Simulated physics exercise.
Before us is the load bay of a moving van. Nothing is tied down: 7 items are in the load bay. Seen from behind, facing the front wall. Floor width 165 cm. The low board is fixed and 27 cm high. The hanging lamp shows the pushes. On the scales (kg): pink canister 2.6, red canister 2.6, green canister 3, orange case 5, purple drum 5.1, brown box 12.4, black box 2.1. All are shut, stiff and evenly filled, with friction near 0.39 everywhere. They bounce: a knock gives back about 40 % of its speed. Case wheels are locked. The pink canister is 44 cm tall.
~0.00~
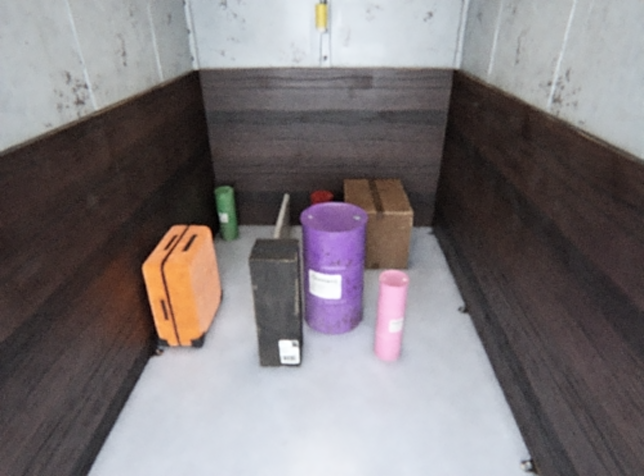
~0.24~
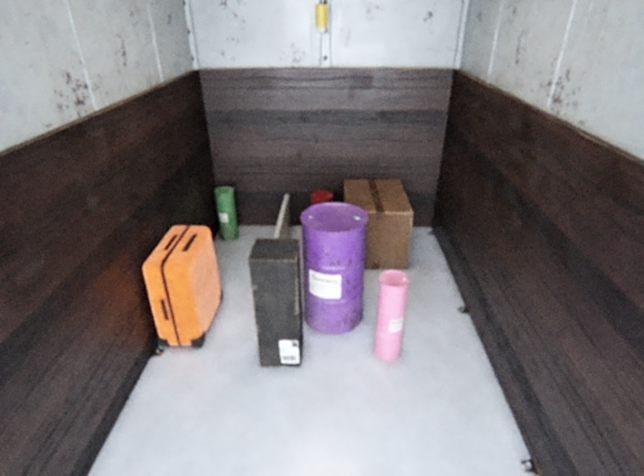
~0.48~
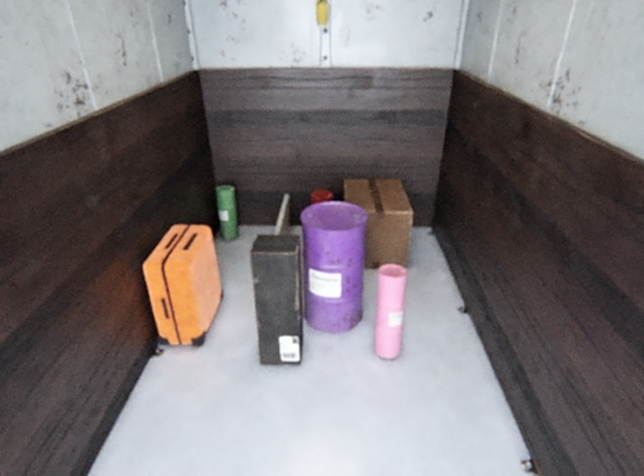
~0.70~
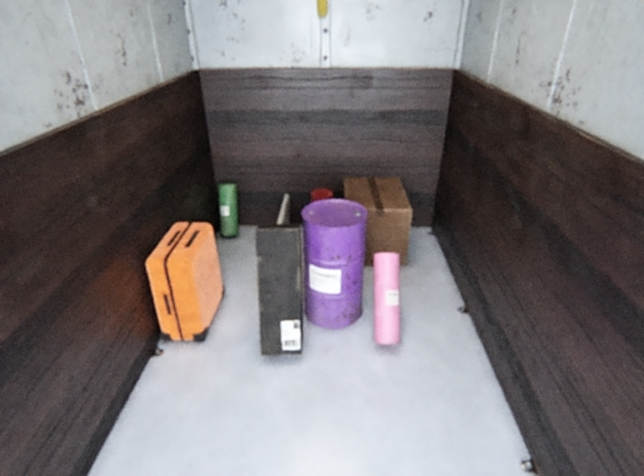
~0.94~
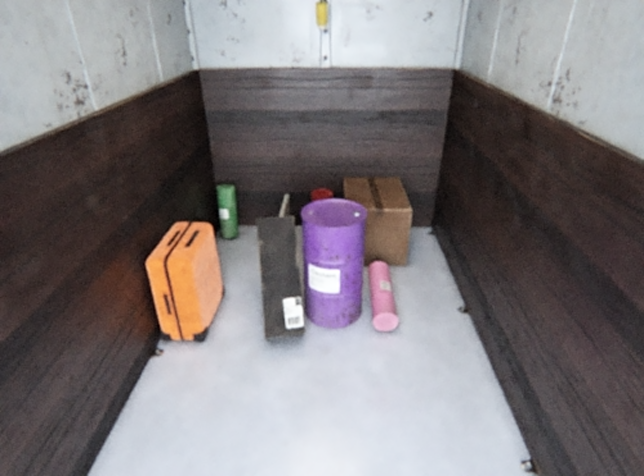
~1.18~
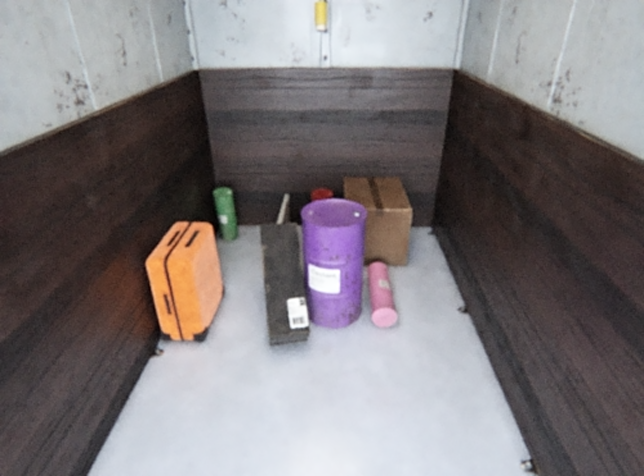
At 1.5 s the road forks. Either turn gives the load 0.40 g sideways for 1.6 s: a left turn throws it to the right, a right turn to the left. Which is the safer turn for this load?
Turn right.
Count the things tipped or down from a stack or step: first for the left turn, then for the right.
Left: 3; right: 2.
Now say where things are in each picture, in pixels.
Steady run; pink canister (391, 317), in the first picture.
Force 0.27 g forwards; purple drum (334, 269); brown box (374, 222), in the second picture.
Force 0.45 g forwards; pink canister (390, 312) tilted 7°; black box (280, 301) tilted 4°, in the third picture.
Force 0.20 g forwards; pink canister (387, 298) tilted 39°; orange case (189, 280) 4 cm from its spot, in the fourth picture.
Steady run; pink canister (382, 294) on its side; brown box (373, 219) 4 cm from its spot, in the fifth picture.
Steady run; pink canister (381, 293) on its side, in the sixth picture.
Turning left. By 1.98 s, force 0.40 g right; pink canister on its side near (406, 293); red canister 4 cm from its spot near (323, 213); black box tilted 59°.
By 2.48 s, force 0.40 g right; pink canister on its side near (453, 294); red canister 5 cm from its spot near (326, 213); black box on its side.
By 2.88 s, force 0.35 g right; pink canister on its side near (454, 294); red canister 8 cm from its spot near (332, 213); black box on its side.
When it is over (3.6 s), lying over in the load bay, pink canister, green canister and black box; not toppled but over 15 cm from the start, purple drum; the other 3 within 15 cm of the start. End places, in pixels of the last picture, pink canister near (454, 294), red canister near (332, 213).
Turning right instead, pink canister and black box tipped over or down from a stack or step, 2 of 7 in all.
